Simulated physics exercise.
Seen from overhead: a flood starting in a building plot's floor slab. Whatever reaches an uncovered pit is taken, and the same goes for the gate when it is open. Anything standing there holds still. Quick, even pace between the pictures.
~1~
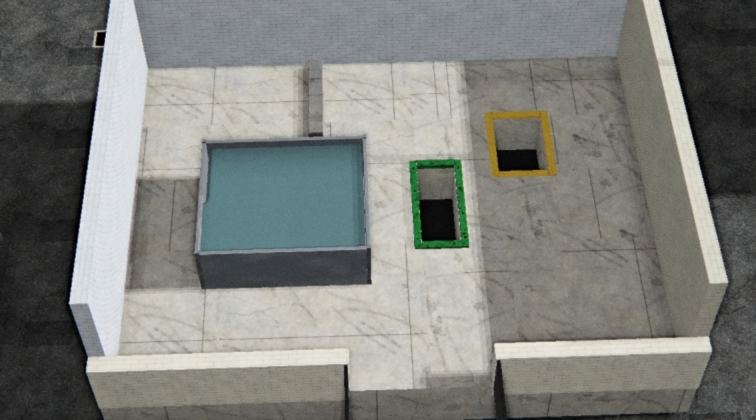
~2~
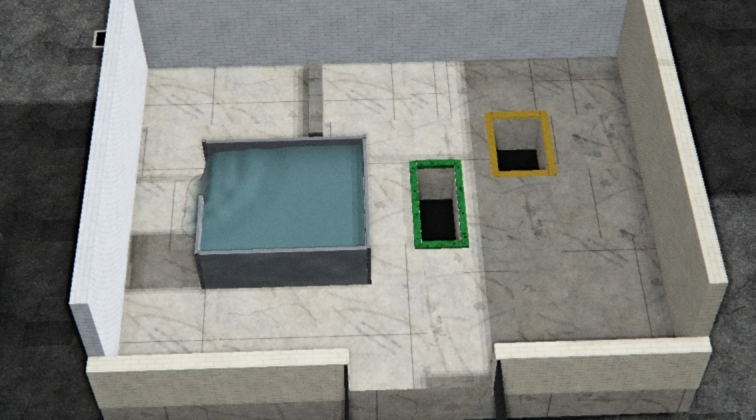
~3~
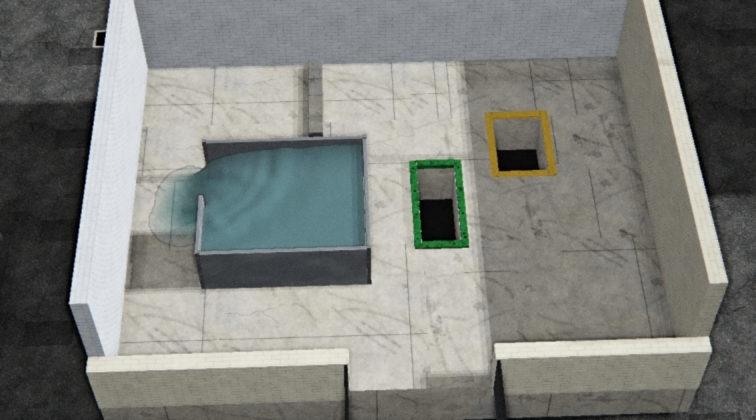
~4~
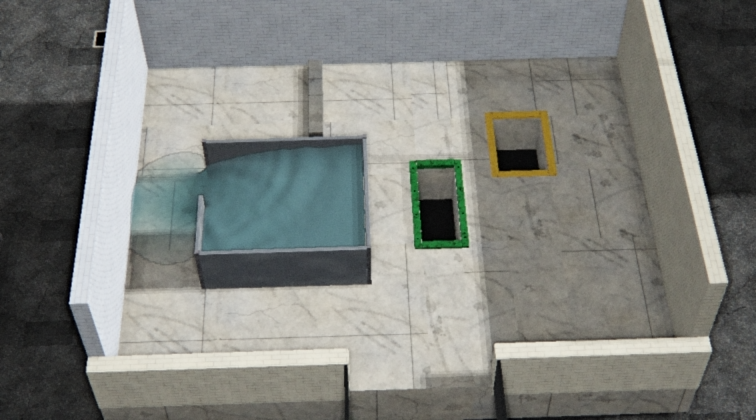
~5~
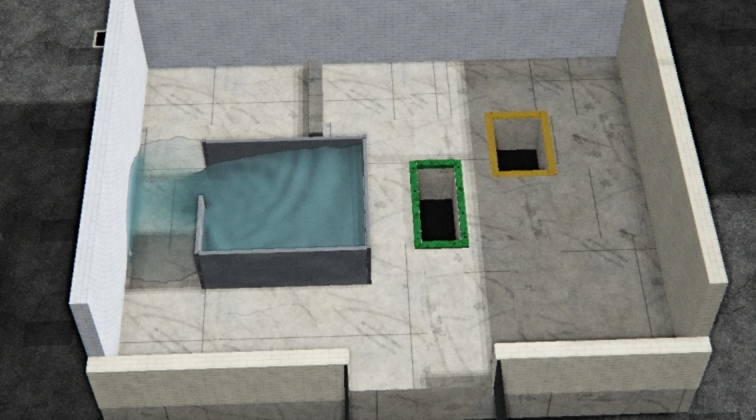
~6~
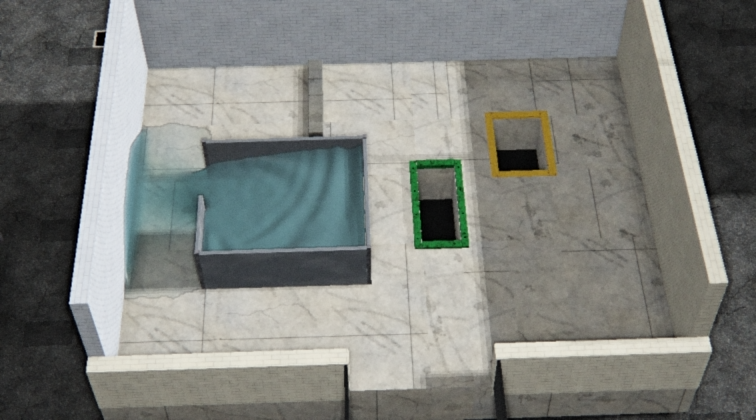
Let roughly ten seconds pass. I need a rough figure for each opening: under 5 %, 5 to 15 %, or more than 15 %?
One by one: The gate is a minor outlet here - below five per cent. The yellow pit is a middling outlet here - five to fifteen per cent. The green pit is a minor outlet here - below five per cent.
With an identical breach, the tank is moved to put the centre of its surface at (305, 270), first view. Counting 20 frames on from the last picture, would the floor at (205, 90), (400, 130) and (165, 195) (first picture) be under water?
One after the other: Covered, not flooded, wet.
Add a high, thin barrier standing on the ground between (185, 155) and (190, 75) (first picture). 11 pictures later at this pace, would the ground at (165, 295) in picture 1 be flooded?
Submerged.
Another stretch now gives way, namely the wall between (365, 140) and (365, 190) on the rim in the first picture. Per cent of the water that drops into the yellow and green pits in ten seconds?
Yellow about 4 %, green about 60 %.
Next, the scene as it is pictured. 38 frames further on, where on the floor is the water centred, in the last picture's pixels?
That puts it at around (296, 206).
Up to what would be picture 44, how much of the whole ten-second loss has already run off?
Around 30 % of the total, roughly.
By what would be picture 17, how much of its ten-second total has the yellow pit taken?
Close to 0 %.
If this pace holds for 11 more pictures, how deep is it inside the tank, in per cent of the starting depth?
I'd put it close to 60 in a hundred.
A moment on, water covers 15 % of the floor; the gate 0 %, the yellow pit 0 %, the green pit 0 %.
Next, water covers 25 % of the floor; the gate 0 %, the yellow pit 0 %, the green pit 0 %.
Then, water covers 50 % of the floor; the gate 0 %, the yellow pit 0 %, the green pit 0 %.
Later, water covers 90 % of the floor; the gate 1 %, the yellow pit 2 %, the green pit 0 %.
In the end, water covers 95 % of the floor; the gate 2 %, the yellow pit 9 %, the green pit 1 %.
